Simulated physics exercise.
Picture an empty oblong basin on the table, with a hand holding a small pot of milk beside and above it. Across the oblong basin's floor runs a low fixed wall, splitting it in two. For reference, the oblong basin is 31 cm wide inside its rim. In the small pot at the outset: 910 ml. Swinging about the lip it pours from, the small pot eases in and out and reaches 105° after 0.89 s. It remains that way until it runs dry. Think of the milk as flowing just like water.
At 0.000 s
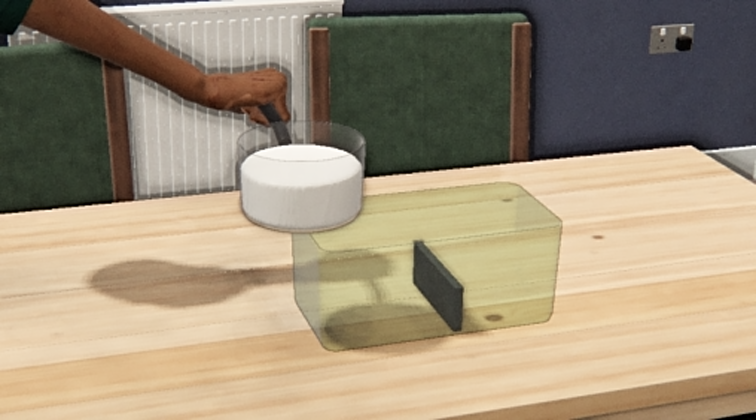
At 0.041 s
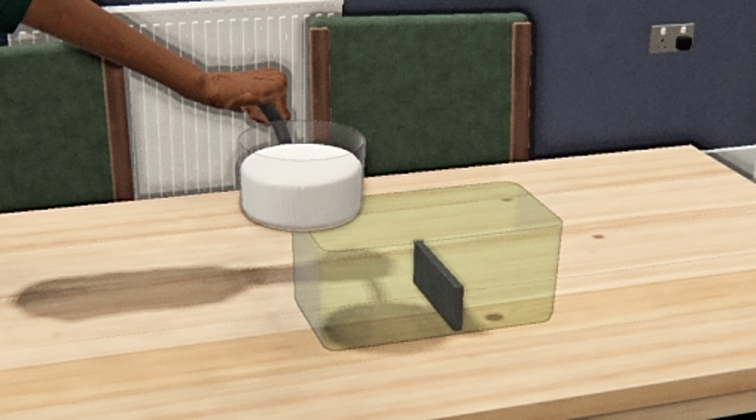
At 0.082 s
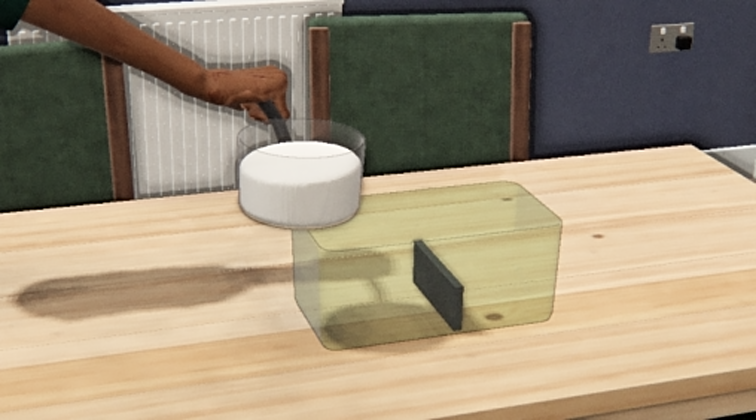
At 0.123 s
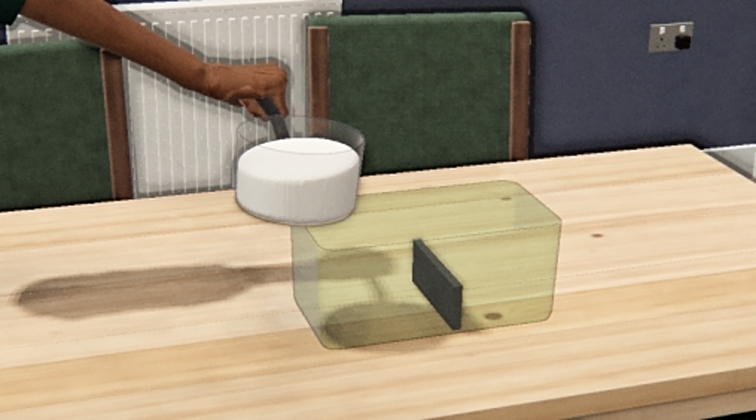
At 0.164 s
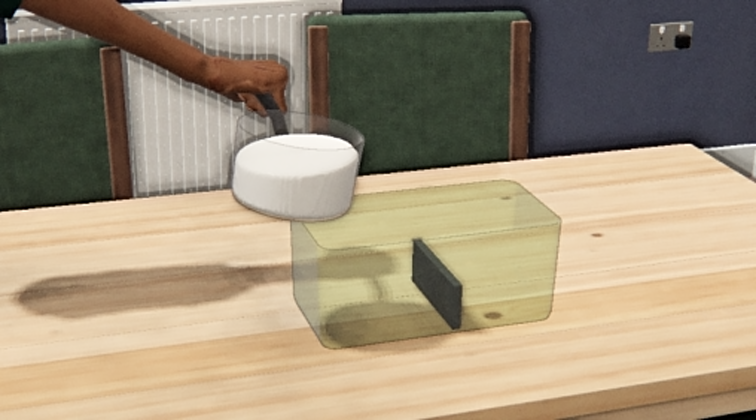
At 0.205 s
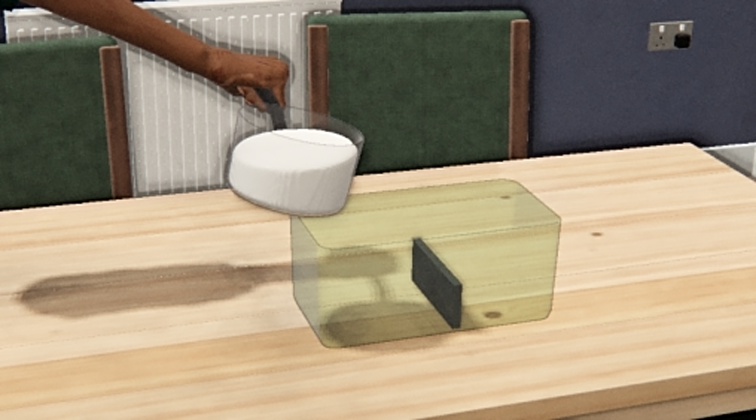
A hand gradually tilts a small pot of milk toward the clear, divided oblong basin.
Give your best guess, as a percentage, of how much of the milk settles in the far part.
I would say 62 per cent of it settles there.
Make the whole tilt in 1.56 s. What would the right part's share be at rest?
55 per cent.
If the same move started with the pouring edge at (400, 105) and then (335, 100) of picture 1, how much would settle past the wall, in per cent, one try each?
Result: 75 per cent, then 40 per cent.
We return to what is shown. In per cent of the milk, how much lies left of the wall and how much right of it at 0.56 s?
About 1 left, 0 right.
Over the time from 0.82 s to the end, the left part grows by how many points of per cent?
That is roughly 24 in a hundred of the whole.
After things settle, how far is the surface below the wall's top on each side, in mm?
Close to 48 mm left and close to 30 mm right.
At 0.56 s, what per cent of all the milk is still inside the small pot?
Remaining: Near 76 % of the total.
By 0.56 s the tilt is 73° and 76 per cent is still to pour, 1 is left of the wall and 0 right of it.
By 0.82 s the tilt is 103° and 15 per cent is still to pour, 11 is left of the wall and 48 right of it.
By 1.09 s the tilt is 105° and 1 per cent is still to pour, 29 is left of the wall and 62 right of it.
By 1.39 s the tilt is 105° and 0 per cent is still to pour, 35 is left of the wall and 62 right of it.
At rest 35 per cent lies left of the wall, 62 right of it and 3 outside.
